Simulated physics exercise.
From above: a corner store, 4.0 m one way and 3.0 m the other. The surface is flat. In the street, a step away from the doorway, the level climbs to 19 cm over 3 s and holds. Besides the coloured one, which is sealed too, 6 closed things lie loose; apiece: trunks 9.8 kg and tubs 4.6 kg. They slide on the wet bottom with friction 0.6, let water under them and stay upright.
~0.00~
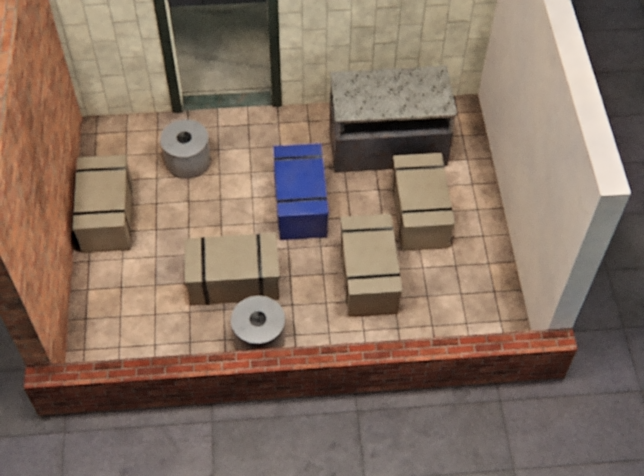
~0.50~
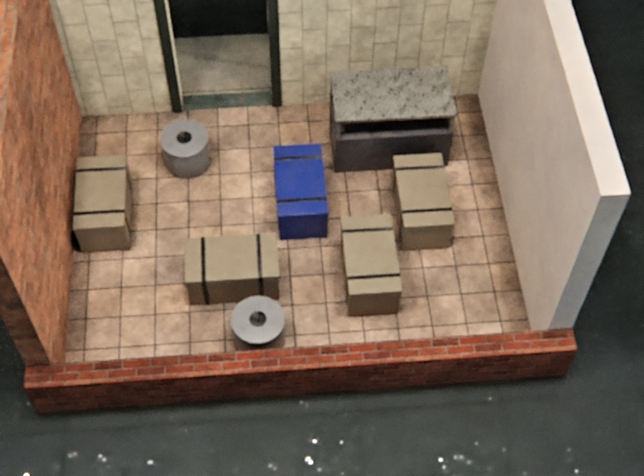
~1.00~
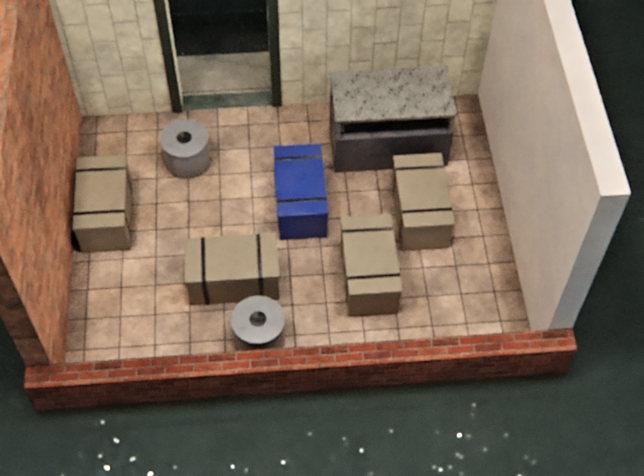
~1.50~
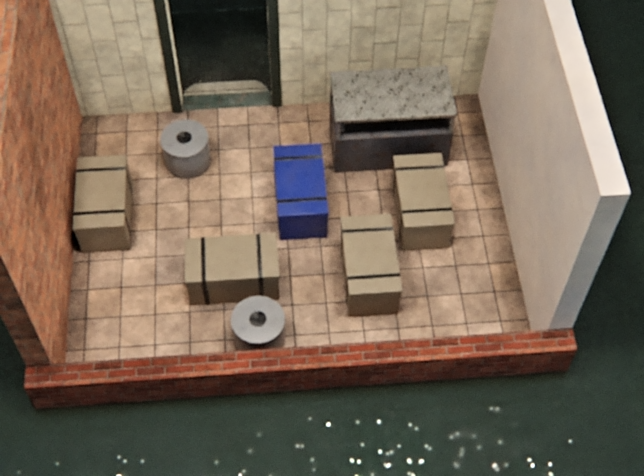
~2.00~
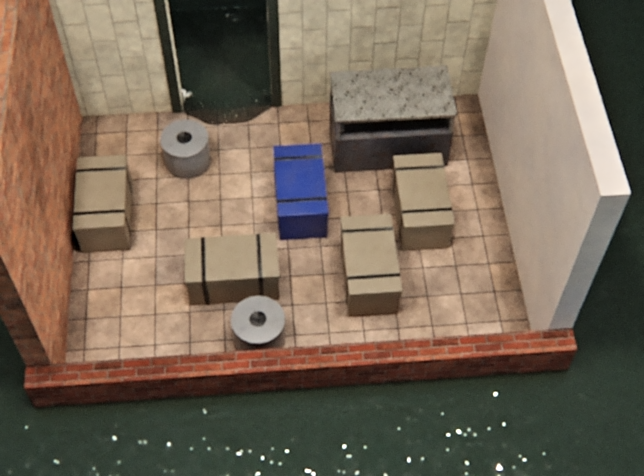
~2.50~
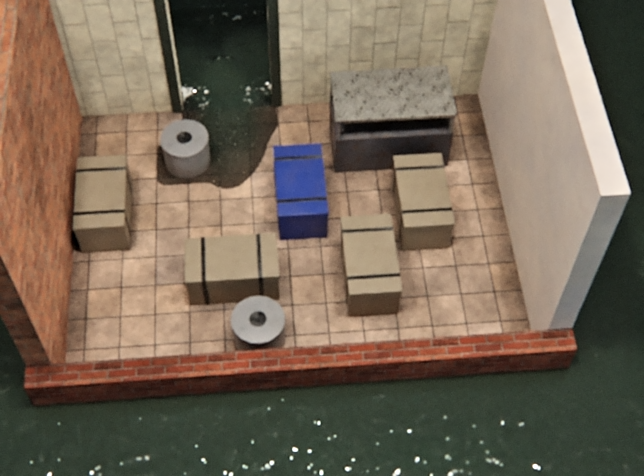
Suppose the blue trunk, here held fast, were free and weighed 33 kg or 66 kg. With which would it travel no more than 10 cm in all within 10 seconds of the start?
I expect that the lower weight is enough.
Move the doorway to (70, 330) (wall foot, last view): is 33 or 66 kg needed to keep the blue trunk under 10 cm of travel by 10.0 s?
Then the lower weight is enough.
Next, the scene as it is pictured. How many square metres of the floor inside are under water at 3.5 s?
Roughly 3.0 m2.
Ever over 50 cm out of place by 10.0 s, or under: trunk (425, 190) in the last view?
Answer: Under.
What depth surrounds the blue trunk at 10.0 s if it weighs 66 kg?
Roughly 6 cm.
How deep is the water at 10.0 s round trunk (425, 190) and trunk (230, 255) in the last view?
Roughly 5 and 5 cm.
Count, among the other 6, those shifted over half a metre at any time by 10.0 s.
5 of them.
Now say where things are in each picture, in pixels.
The blue trunk at (300, 179), on the bottom; 0.0 m2 under water; 0 of 7 have shifted, in the first picture.
The blue trunk at (300, 179) rests on the ground; 0.0 m2 under water; 0 of 7 have shifted, in the second picture.
The blue trunk at (300, 179), on the bottom; 0.0 m2 under water; 0 of 7 have shifted, in the third picture.
The blue trunk at (300, 179), on the bottom; water covers 0.0 m2; 0 of 7 have shifted, in the fourth picture.
The blue trunk at (300, 179) rests on the ground; 0.1 m2 under water; 0 of 7 have shifted, in the fifth picture.
The blue trunk at (300, 179) rests on the ground; water covers 0.6 m2; 0 of 7 have shifted, in the sixth picture.
After 3.5 s the blue trunk would be 0 cm from its start with 33 kg and 0 cm from its start with 66 kg; 4 cm of water round it then.
After 4.5 s the blue trunk would be 0 cm from its start with 33 kg and 0 cm from its start with 66 kg; 6 cm of water round it then.
After 7.0 s the blue trunk would be 0 cm from its start with 33 kg and 0 cm from its start with 66 kg; 5 cm of water round it then.
After 10.0 s the blue trunk would be 0 cm from its start with 33 kg and 0 cm from its start with 66 kg; 6 cm of water round it then.
